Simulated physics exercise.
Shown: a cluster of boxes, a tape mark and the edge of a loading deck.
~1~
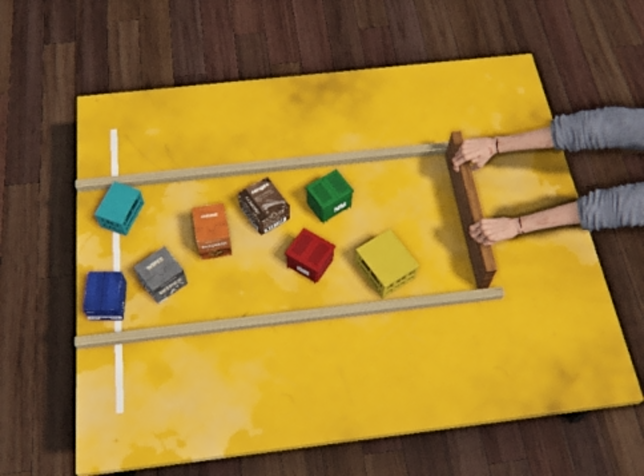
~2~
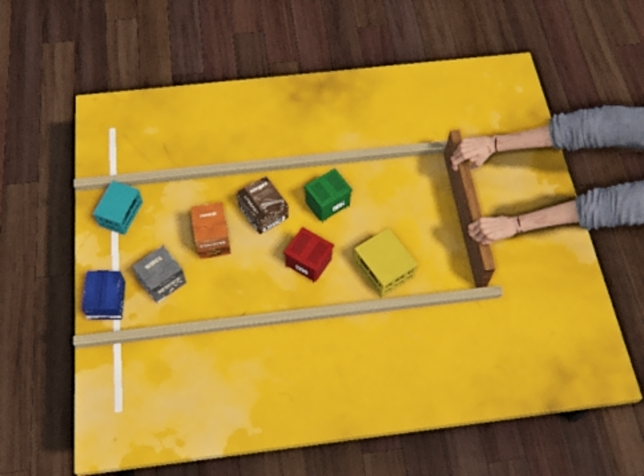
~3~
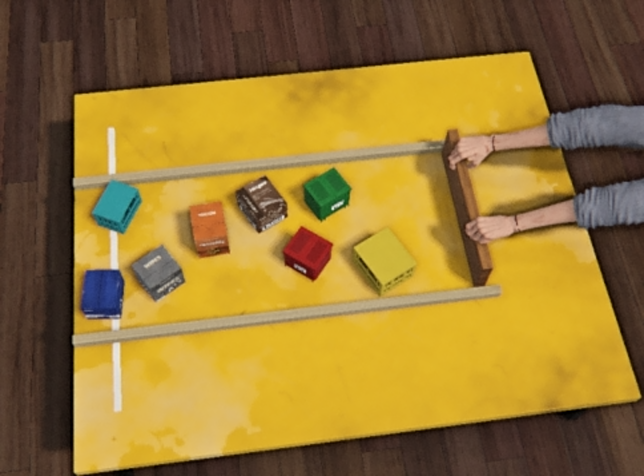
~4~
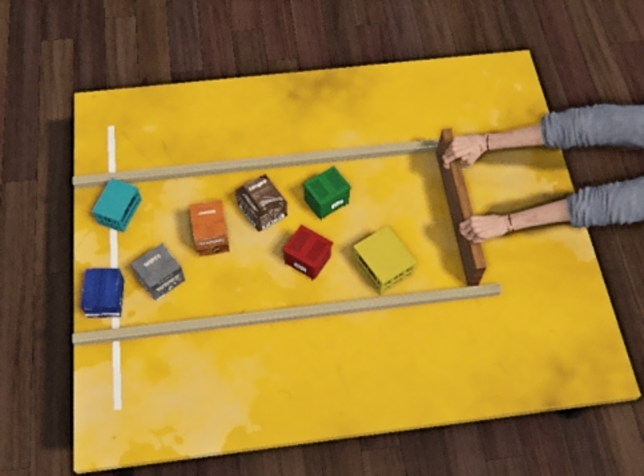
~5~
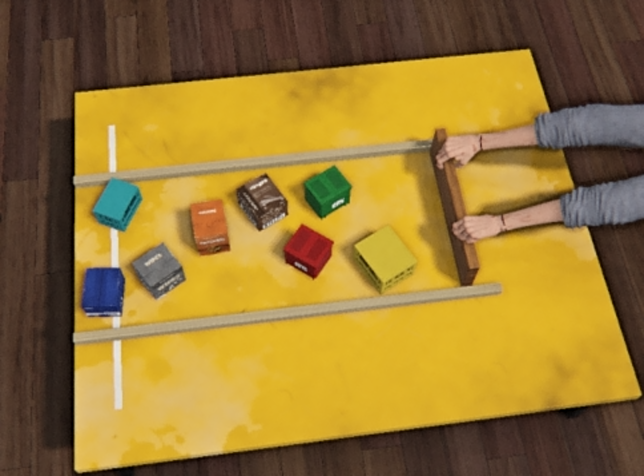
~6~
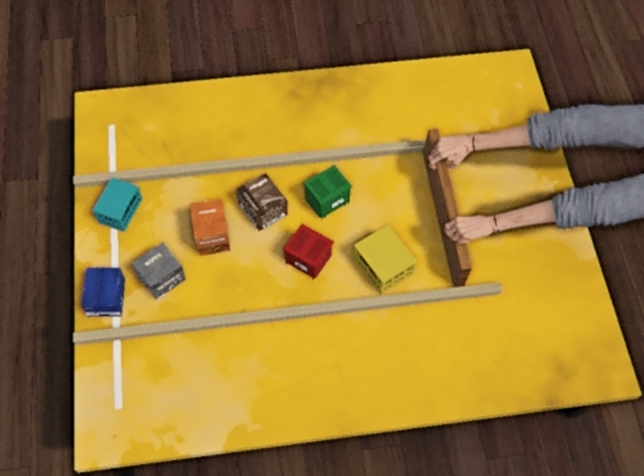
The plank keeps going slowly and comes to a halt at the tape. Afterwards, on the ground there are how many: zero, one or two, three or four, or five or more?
Well, the ones that get knocked off number no fewer than five.
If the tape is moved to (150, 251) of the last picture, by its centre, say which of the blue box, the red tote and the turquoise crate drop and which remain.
Outcome - blue box: It is not there; red tote: It stays up there; turquoise crate: It is not there.
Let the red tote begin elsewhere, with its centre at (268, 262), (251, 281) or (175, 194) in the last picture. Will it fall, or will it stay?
At the three spots, the red tote tips over, tips over and tips over.
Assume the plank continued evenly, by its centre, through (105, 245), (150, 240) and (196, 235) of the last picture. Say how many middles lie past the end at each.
Result per place: 5; 3; 1.
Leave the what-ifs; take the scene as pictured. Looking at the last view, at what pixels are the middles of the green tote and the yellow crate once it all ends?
The one named first is at (91, 207), the next at (91, 286).
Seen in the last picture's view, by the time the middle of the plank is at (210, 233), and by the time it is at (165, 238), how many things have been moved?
8 and 8.
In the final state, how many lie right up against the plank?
3 in contact.
Early on, none off yet; blue box at rest near (104, 292); turquoise crate at rest near (118, 205); grey box at rest near (160, 271).
A while later, none off yet; blue box at rest near (104, 292); turquoise crate at rest near (118, 205); grey box moving near (156, 271).
Further along, one off so far; blue box in the air near (46, 318); turquoise crate travelled about its own width near (87, 209); grey box travelled well along near (79, 279).
Finally, the number that fall off is five or more; lost, red tote, brown box, grey box, turquoise crate and blue box.
